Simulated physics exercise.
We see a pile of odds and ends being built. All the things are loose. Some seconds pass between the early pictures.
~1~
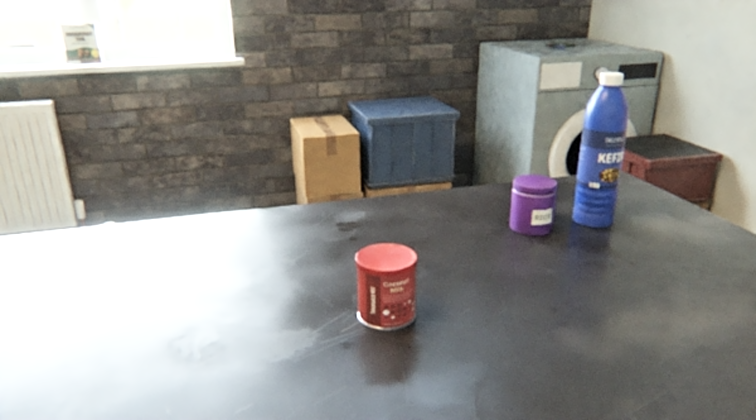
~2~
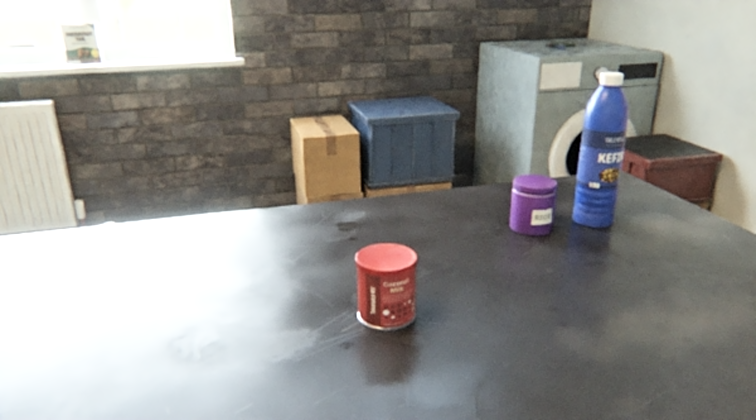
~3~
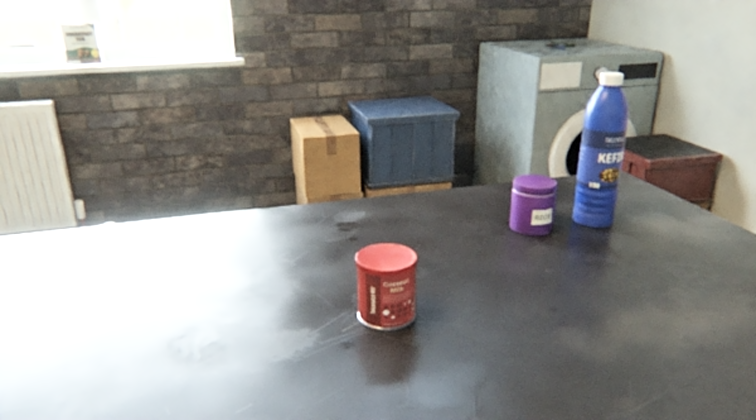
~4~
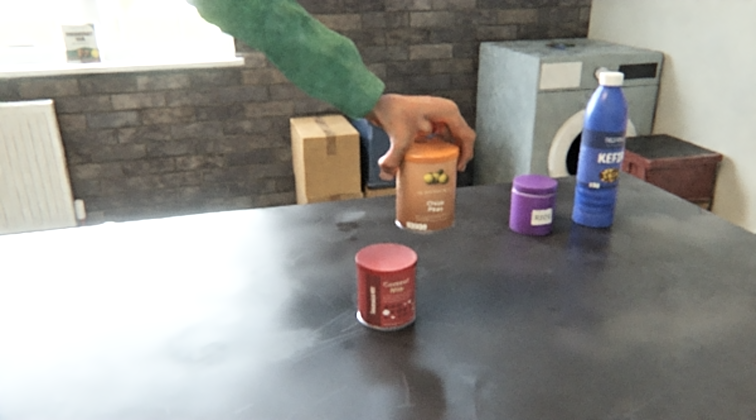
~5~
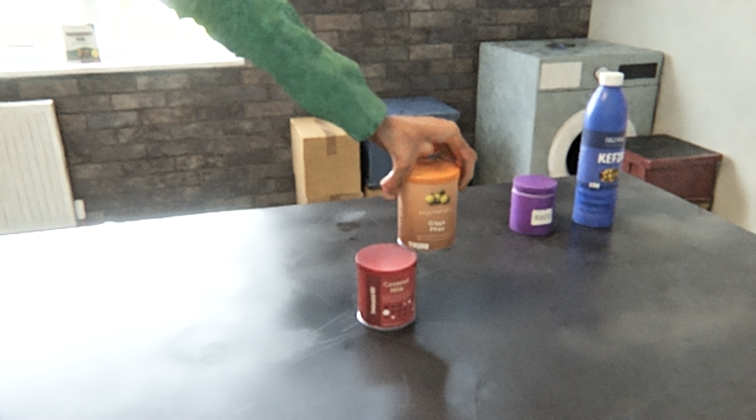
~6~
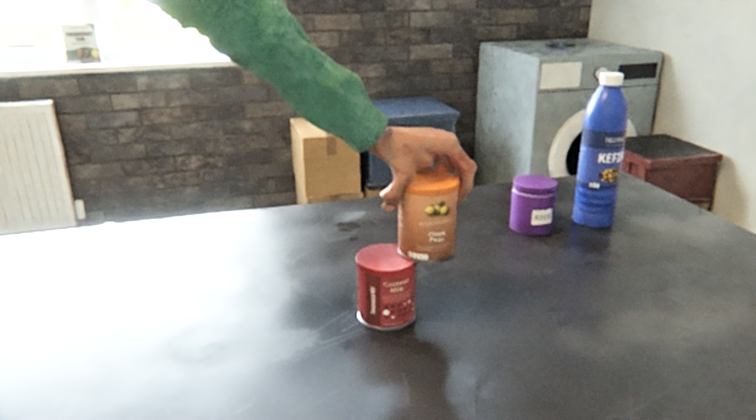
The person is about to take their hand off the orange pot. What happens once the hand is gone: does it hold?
It comes apart.
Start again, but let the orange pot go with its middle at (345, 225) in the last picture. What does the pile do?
Then it loses its balance.
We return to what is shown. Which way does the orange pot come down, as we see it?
It goes to the right.
Then, 0.30 s past the last view, orange pot now fallen.
Then, 0.50 s past the last view, nothing new.
Finally, fallen, orange pot; the other 3 still in place. Final places as the last picture's camera would see them, orange pot near (486, 281). The pile gives way.
